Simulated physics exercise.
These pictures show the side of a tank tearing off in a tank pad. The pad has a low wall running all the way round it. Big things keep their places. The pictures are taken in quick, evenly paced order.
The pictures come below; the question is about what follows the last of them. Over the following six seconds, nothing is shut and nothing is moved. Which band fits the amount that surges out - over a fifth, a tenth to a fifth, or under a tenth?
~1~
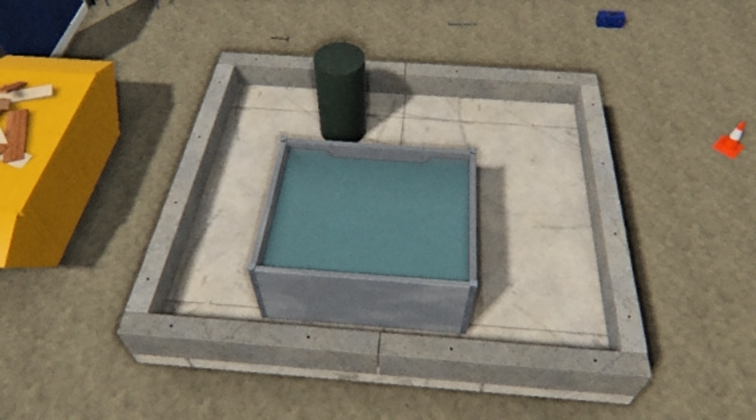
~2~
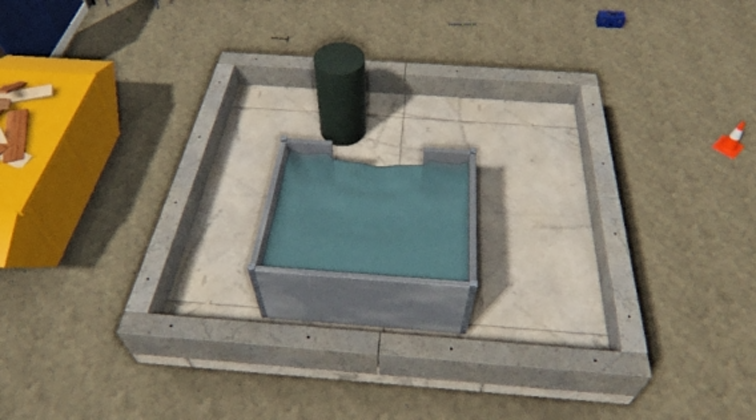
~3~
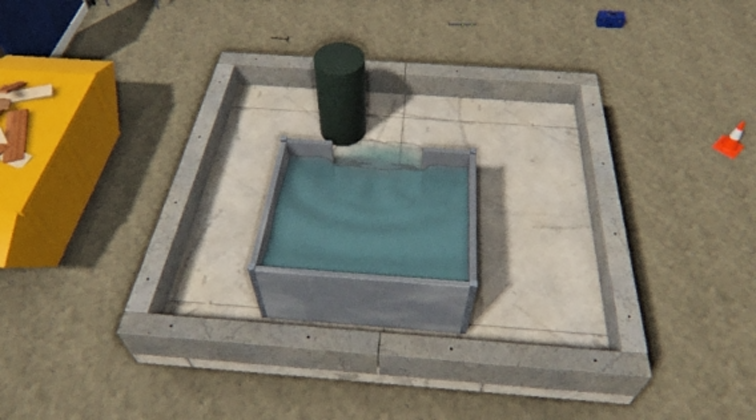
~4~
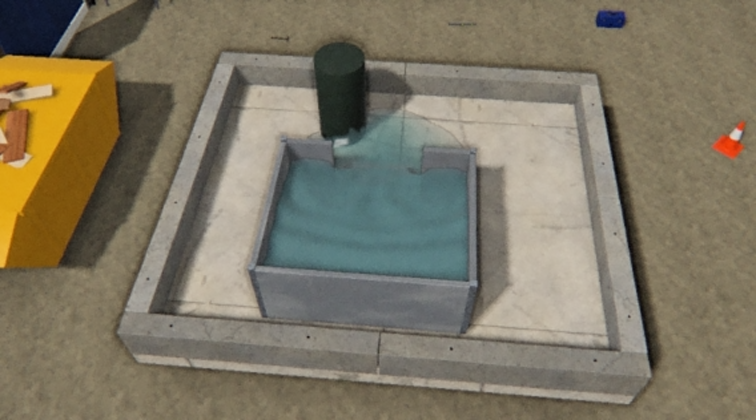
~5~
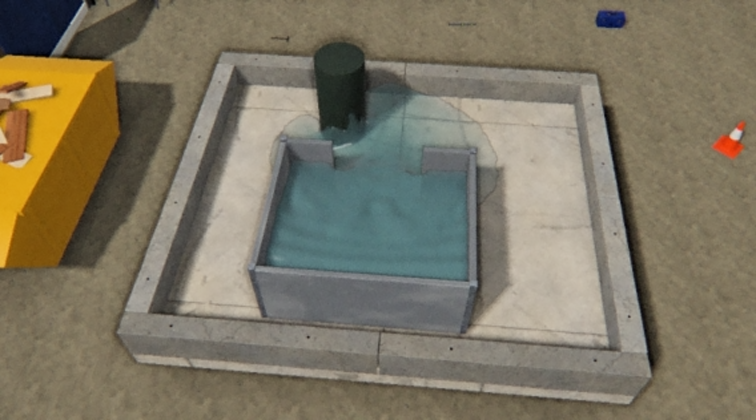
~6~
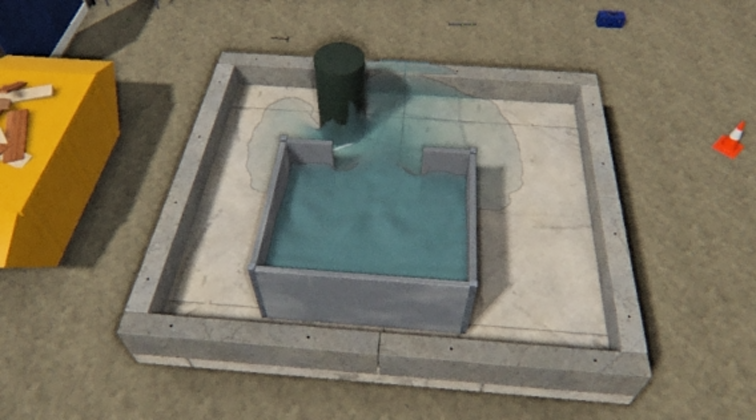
The amount falls under a tenth.
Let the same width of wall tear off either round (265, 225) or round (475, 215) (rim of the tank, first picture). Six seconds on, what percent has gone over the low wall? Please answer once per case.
About 14% and 8%.
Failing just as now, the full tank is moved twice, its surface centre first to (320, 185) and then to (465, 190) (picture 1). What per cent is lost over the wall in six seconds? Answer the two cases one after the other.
First try: Around 2 %; second try: Around 6 %.
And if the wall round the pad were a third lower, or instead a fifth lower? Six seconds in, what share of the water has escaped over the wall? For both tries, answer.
I'd put the first at around 14 percent and the second at around 8 percent.
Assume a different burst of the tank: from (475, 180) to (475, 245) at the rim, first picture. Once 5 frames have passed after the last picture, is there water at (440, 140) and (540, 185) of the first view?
Taking them as listed, I'd say unwetted and drenched.
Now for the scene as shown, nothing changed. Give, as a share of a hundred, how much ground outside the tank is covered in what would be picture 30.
Roughly 100 %.
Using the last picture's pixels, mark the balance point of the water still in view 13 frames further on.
Around pixel (390, 184) of the last picture.
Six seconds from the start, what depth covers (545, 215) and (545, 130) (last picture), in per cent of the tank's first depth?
Close to 10 per cent for the first and close to 18 per cent for the second.
A moment on, water covers 40 % of the floor; the low wall has let 0 % over.
Next, water covers 45 % of the floor; the low wall has let 1 % over.
Then, water covers 60 % of the floor; the low wall has let 4 % over.
Later, water covers 80 % of the floor; the low wall has let 4 % over.
In the end, water covers 85 % of the floor; the low wall has let 4 % over.
